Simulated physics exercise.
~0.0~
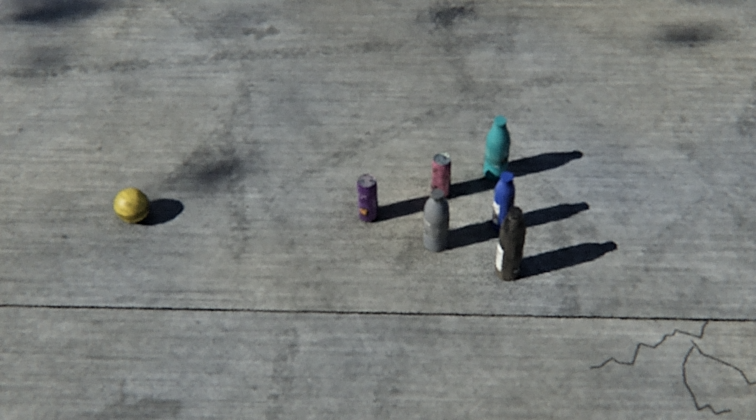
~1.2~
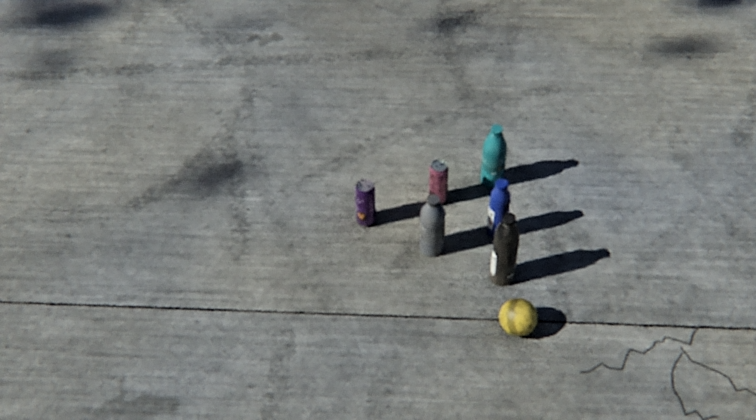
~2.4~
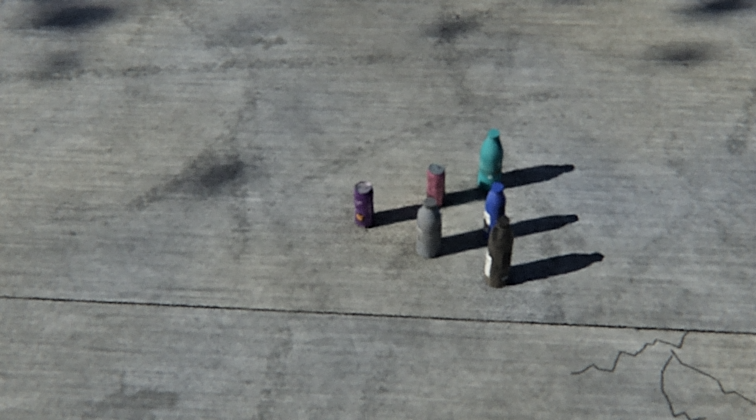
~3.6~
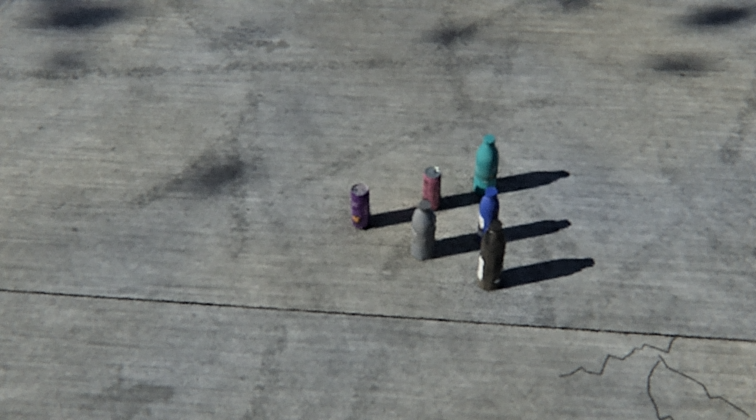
A yellow ball rolls right past six bottles and cans, leaving them all standing.
